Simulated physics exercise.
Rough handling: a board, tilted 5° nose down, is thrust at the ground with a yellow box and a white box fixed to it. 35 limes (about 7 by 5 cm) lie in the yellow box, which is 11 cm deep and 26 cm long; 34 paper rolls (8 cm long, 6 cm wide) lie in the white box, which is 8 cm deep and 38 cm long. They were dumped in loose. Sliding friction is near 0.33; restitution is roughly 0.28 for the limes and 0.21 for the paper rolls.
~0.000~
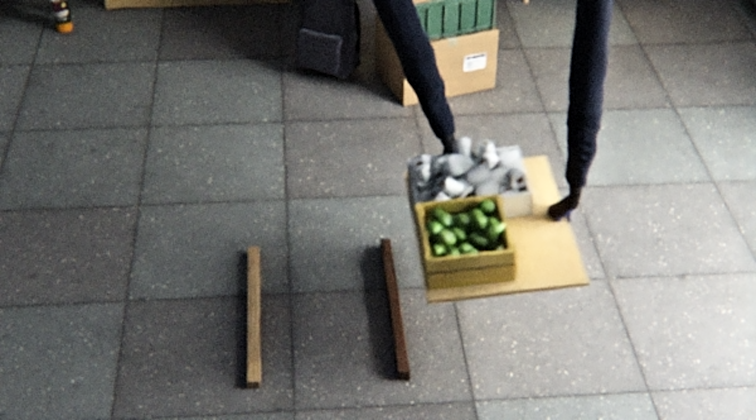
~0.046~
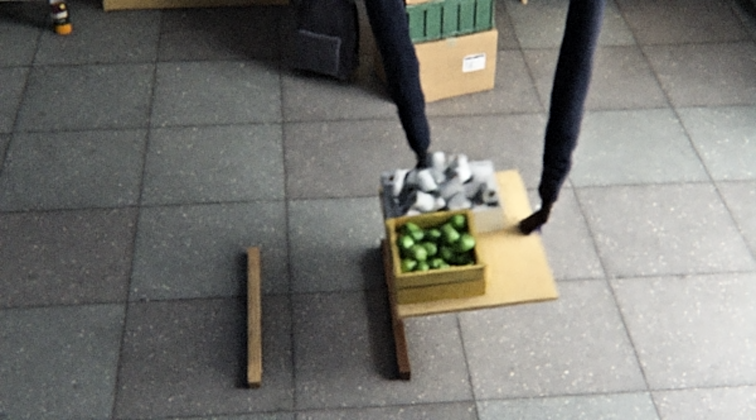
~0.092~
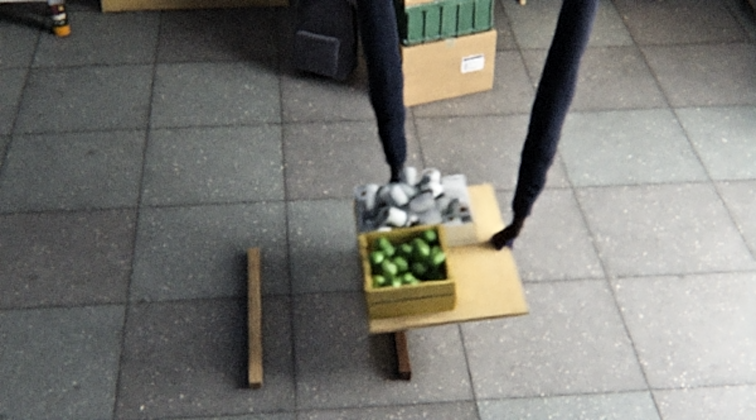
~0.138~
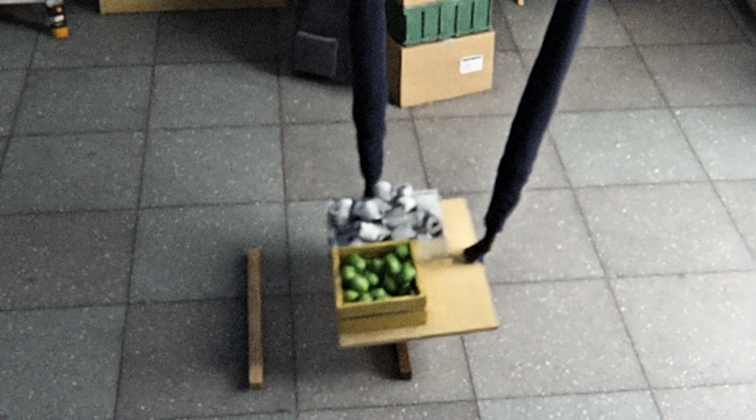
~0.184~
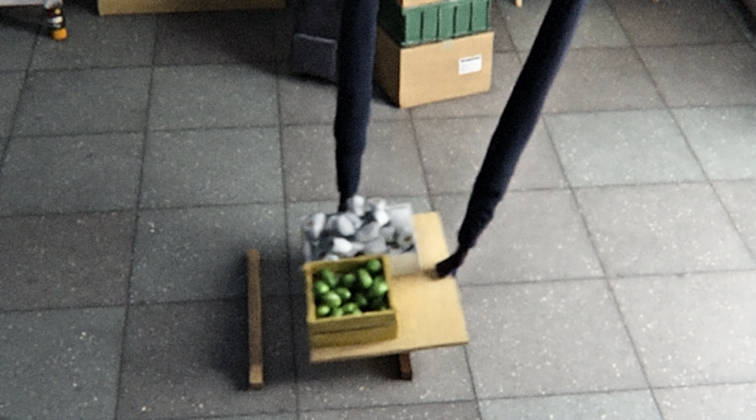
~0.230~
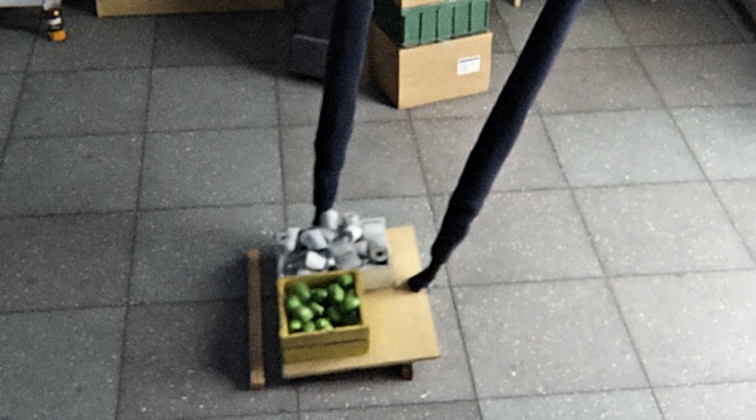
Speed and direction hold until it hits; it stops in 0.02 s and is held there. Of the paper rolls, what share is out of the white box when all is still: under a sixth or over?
It sheds more than a sixth of them.
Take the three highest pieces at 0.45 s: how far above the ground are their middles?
About 24 cm.
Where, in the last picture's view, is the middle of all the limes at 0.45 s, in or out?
Around (296, 324).
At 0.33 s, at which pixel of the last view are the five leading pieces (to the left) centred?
Around (264, 280).
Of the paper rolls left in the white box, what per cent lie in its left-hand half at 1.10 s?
Some 50 per cent.
After 0.25 s, it lands.
After 0.33 s, 0 of 35 out of the yellow box and 1 of 34 out of the white box.
After 0.45 s, 0 of 35 out of the yellow box and 4 of 34 out of the white box.
After 0.67 s, 0 of 35 out of the yellow box and 9 of 34 out of the white box.
Outcome (at 1.10 s), 0 of 35 out of the yellow box and 10 of 34 out of the white box. Asked share, 10 of 34, 29 per cent.
